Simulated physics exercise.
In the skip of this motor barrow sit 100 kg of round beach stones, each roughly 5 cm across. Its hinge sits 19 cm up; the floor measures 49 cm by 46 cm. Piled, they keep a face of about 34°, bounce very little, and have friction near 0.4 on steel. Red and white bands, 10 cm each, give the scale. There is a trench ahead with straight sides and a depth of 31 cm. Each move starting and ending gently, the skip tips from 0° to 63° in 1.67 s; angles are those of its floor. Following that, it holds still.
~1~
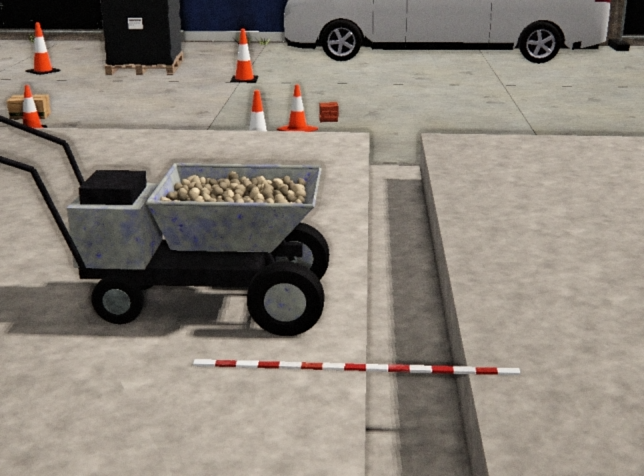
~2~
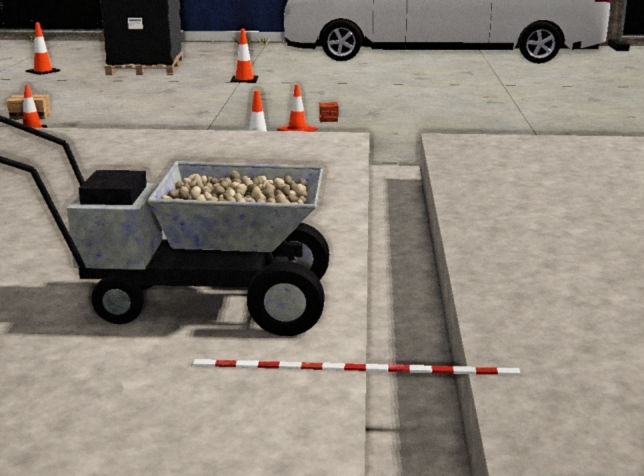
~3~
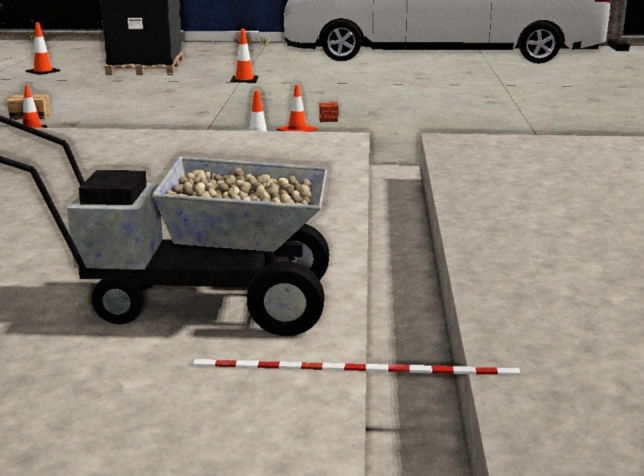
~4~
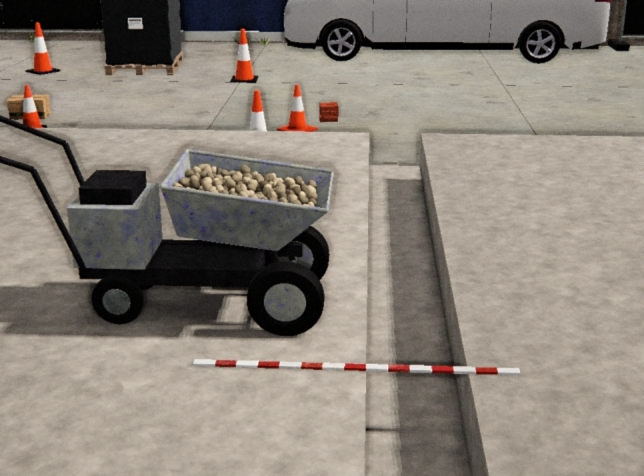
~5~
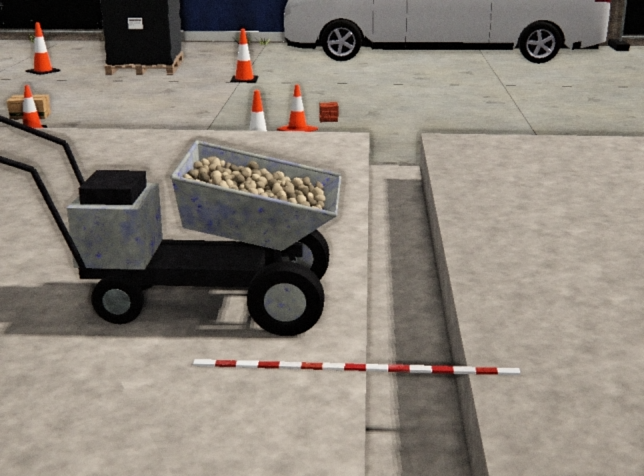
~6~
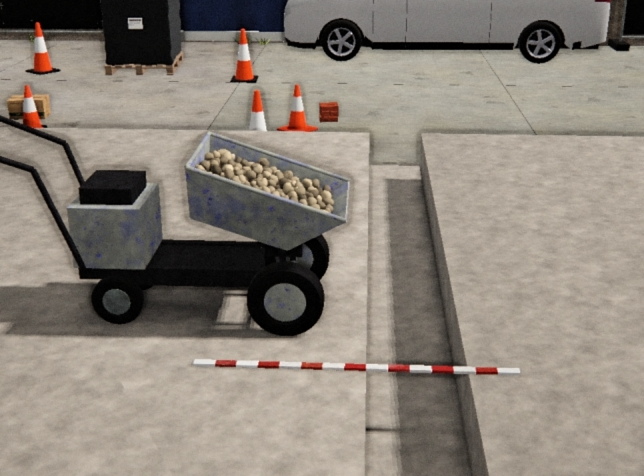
On a paved yard with traffic cones and a parked van behind, a motor barrow stands beside a straight-sided trench while its skip of round stones tilts gradually, the left end rising and the right lip lowering slightly.
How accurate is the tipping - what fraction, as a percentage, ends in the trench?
Close to 97 in every hundred.
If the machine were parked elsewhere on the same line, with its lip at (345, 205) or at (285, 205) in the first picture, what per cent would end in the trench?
65 % and 100 %.
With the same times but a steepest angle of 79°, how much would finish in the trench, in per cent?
Then close to 95 per cent.
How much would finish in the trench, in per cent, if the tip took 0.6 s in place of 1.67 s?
With that change, it comes to around 70 per cent.
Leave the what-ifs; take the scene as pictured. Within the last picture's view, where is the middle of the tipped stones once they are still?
In the last view, about (421, 354).
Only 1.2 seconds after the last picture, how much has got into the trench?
By that point it's something like 45 in a hundred.
Then, 0.6 s after the last picture the floor is at 53°, 99 % in the skip, 1 % in the trench; the foremost stones are at (398, 254).
Then, 1.2 s after the last picture the floor is at 63°, 51 % in the skip, 47 % in the trench, 1 % past the trench; the foremost stones are at (477, 319).
Then, 1.5 s after the last picture the floor is at 63°, 27 % in the skip, 70 % in the trench, 3 % past the trench; the foremost stones are at (523, 318).
Then, 3.5 s after the last picture the floor is at 63°, 0 % in the skip, 97 % in the trench, 3 % past the trench; the foremost stones are at (550, 326).
